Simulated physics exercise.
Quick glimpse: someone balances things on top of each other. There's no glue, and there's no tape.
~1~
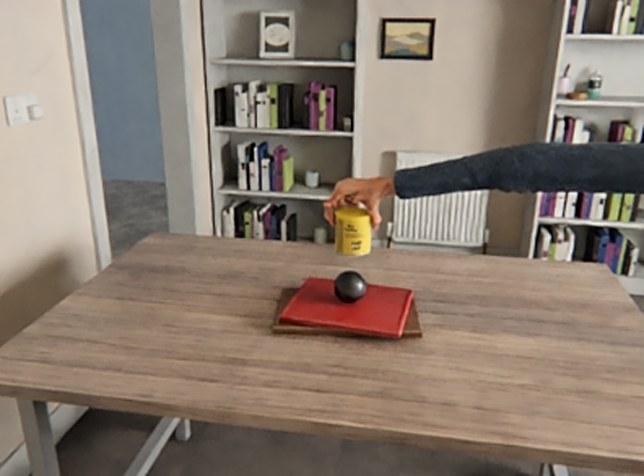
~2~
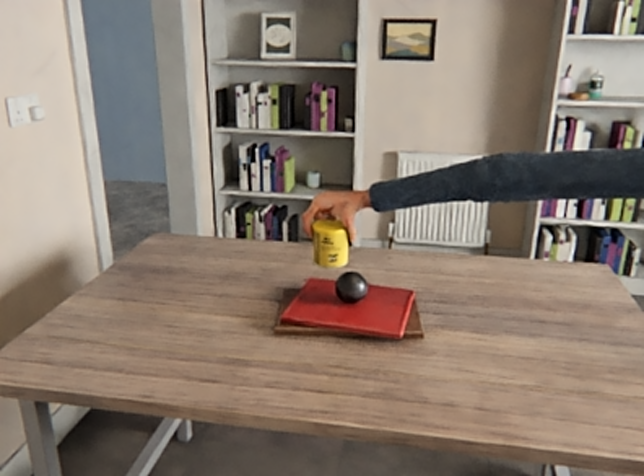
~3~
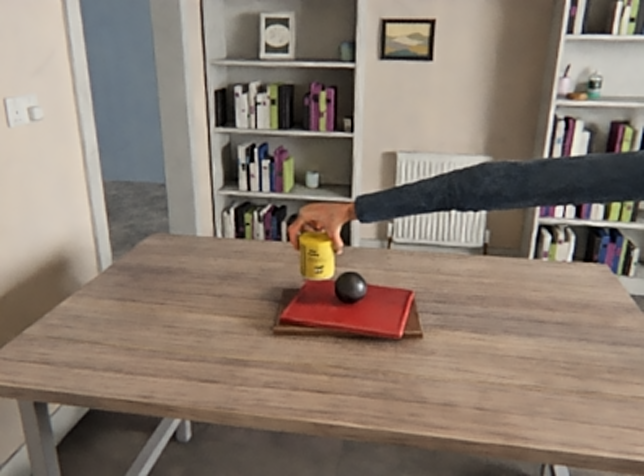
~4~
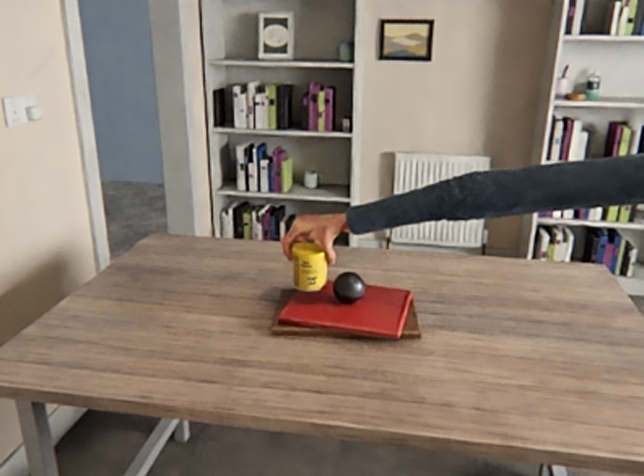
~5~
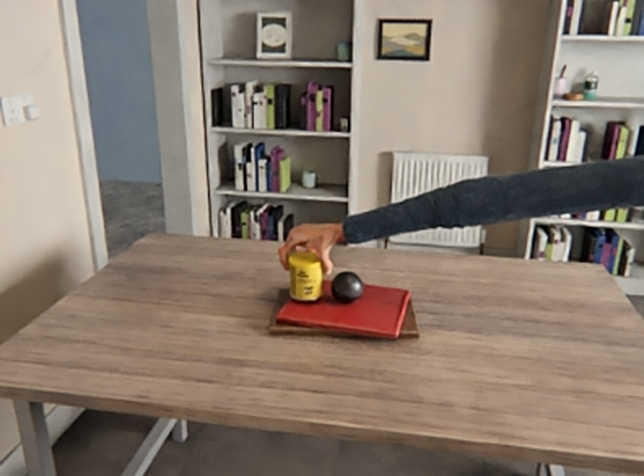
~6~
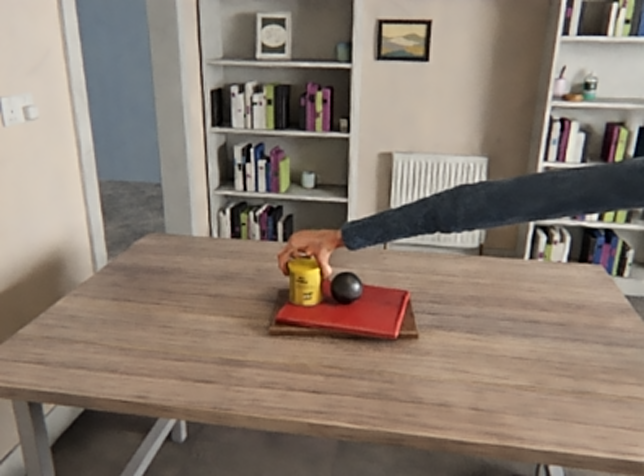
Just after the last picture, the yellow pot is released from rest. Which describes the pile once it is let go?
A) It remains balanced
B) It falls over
A, it remains balanced.
Then, 0.90 s later than the last frame, all is still.
Then, 2.00 s later than the last frame, yellow pot resting near (306, 282).
When it is over, all 4 as before. End places, in pixels of the last picture, yellow pot near (306, 282). The pile keeps its balance.
